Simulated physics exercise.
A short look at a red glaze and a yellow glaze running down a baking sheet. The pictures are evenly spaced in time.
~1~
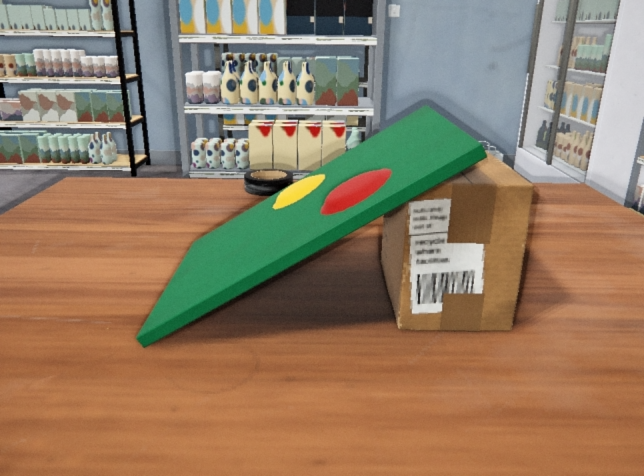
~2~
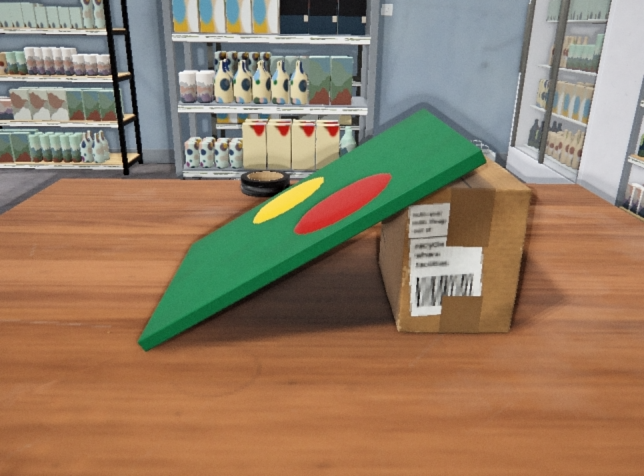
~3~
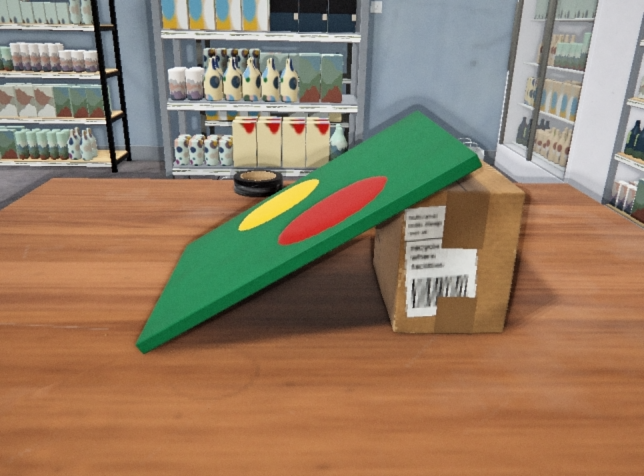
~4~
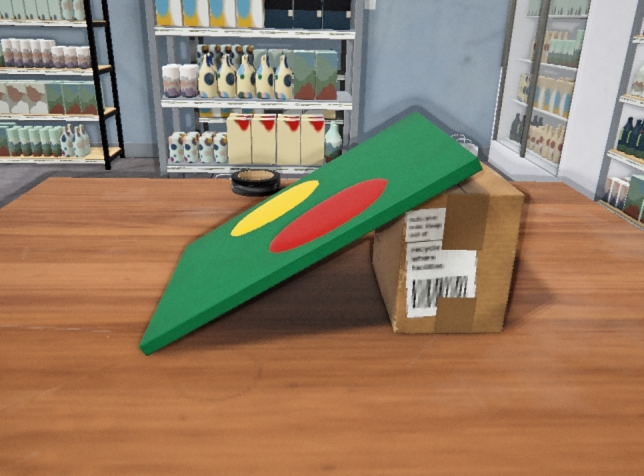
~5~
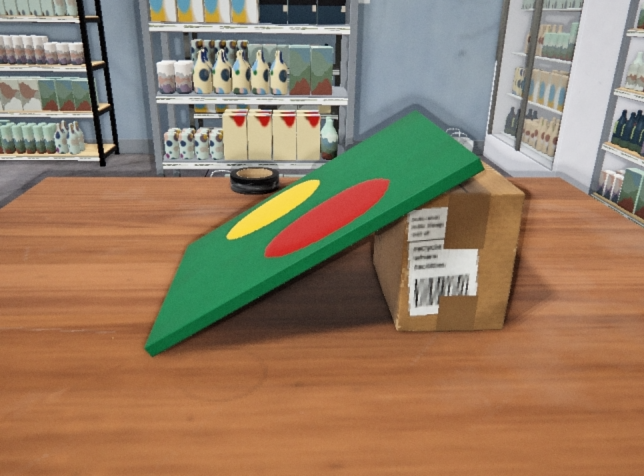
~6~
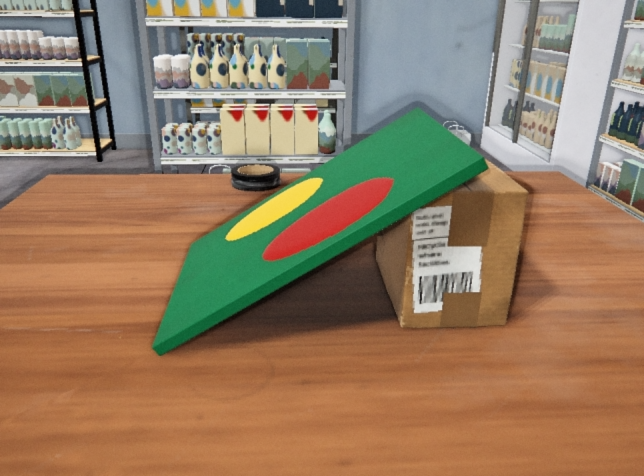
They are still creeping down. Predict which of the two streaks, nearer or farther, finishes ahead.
Farther.
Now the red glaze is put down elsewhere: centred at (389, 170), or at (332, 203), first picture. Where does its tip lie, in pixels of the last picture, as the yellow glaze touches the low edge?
Tip, last view - start 1: (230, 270), start 2: (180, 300).
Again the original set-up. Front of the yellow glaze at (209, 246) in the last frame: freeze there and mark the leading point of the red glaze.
I'd mark the front at roughly (238, 269).
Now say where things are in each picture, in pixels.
The first picture shows tip of the red glaze half way down; tip of the yellow glaze (281, 200) half way down.
The second picture shows tip of the red glaze (306, 222) half way down; tip of the yellow glaze three quarters of the way down.
The third picture shows tip of the red glaze half way down; tip of the yellow glaze (246, 222) three quarters of the way down.
The fourth picture shows tip of the red glaze (279, 241) half way down; tip of the yellow glaze three quarters of the way down.
The fifth picture shows tip of the red glaze half way down; tip of the yellow glaze (234, 230) three quarters of the way down.
The sixth picture shows tip of the red glaze (271, 249) three quarters of the way down; tip of the yellow glaze three quarters of the way down.
Shortly, the red glaze is three quarters of the way down; the yellow glaze is close to the edge.
At the finish, the red glaze is three quarters of the way down; the yellow glaze is at the low edge.
